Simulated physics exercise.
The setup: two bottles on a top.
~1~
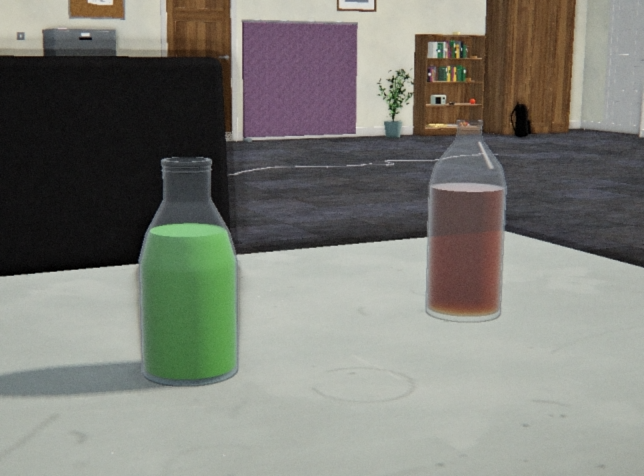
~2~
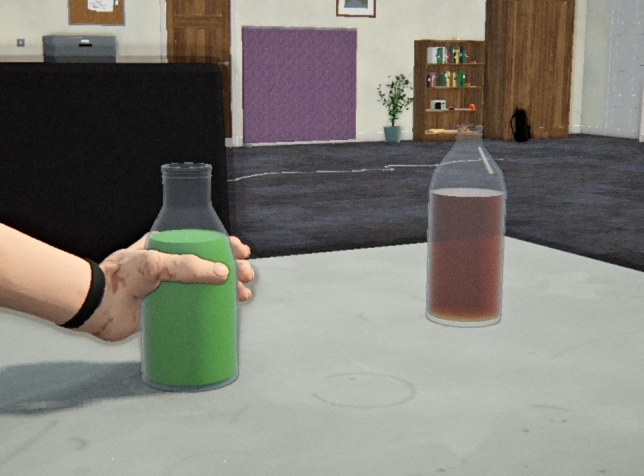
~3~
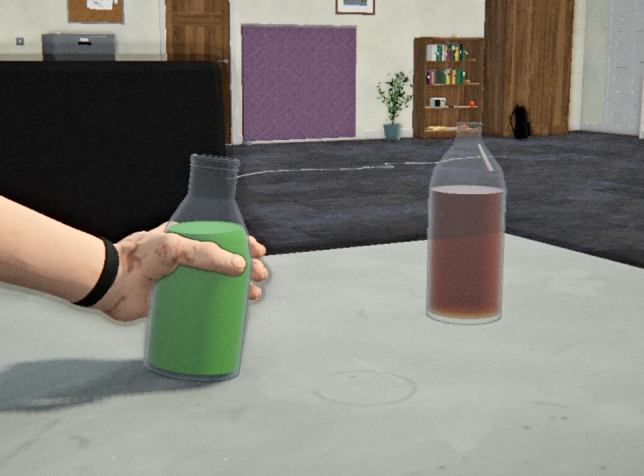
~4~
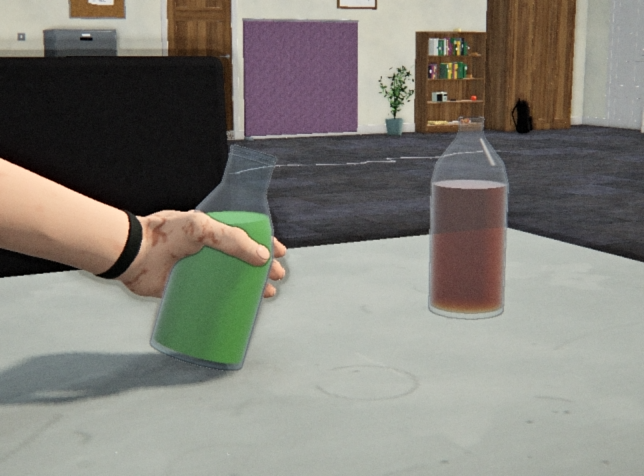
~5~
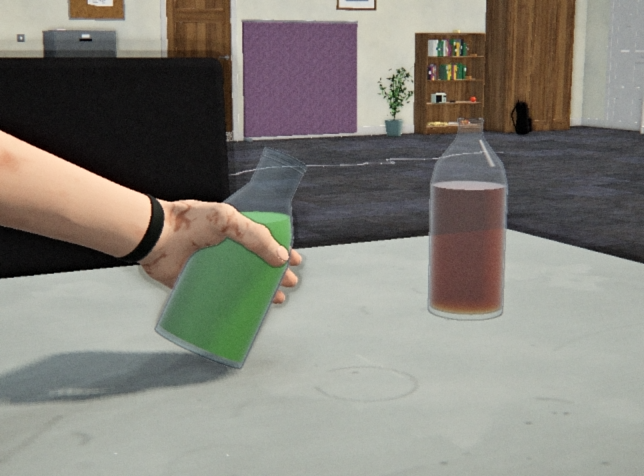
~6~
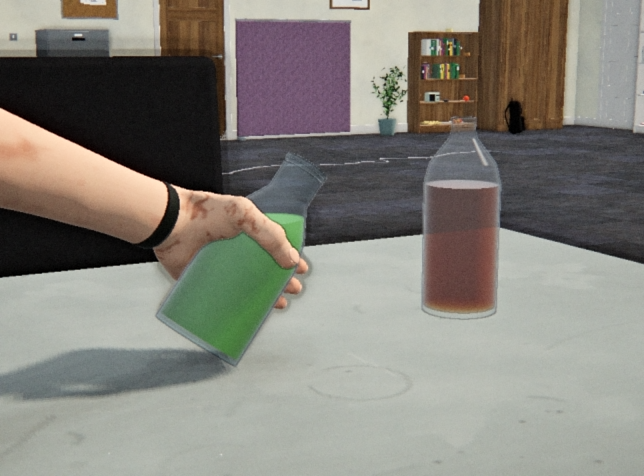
On a pale tabletop, a hand grasps the left green bottle and tilts it rightward.
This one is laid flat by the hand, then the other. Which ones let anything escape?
Left bottle: Something escapes; right bottle: Something escapes.
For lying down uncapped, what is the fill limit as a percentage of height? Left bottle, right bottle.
The first goes to near 18 per cent, the next to near 28 per cent.
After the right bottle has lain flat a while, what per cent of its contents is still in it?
Retained: Near 45 per cent.
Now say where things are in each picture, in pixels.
The first picture shows both stand upright; left bottle (189, 264) about two thirds full, open; right bottle (466, 215) about two thirds full, open.
The second picture shows a hand takes the left bottle; left bottle about two thirds full, surface at (188, 237); right bottle about two thirds full, surface at (467, 193).
In the third picture, the left bottle is being lowered; left bottle (204, 261) about two thirds full; right bottle (466, 218) about two thirds full.
In the fourth picture, the left bottle is being lowered; left bottle about two thirds full, surface at (235, 218); right bottle about two thirds full, surface at (469, 185).
In the fifth picture, the left bottle is being lowered; left bottle (244, 249) tipped 30°; right bottle (468, 213) about two thirds full.
In the sixth picture, the left bottle is being lowered; left bottle (254, 249) tipped 35°, open; right bottle about two thirds full, surface at (462, 185), open.
A moment on, the left bottle is nearly down; left bottle, a puddle at its mouth.
Further on, the left bottle lies flat; left bottle, a puddle at its mouth.
When it is over, both lie flat; left bottle, a puddle at its mouth; right bottle, a puddle at its mouth.
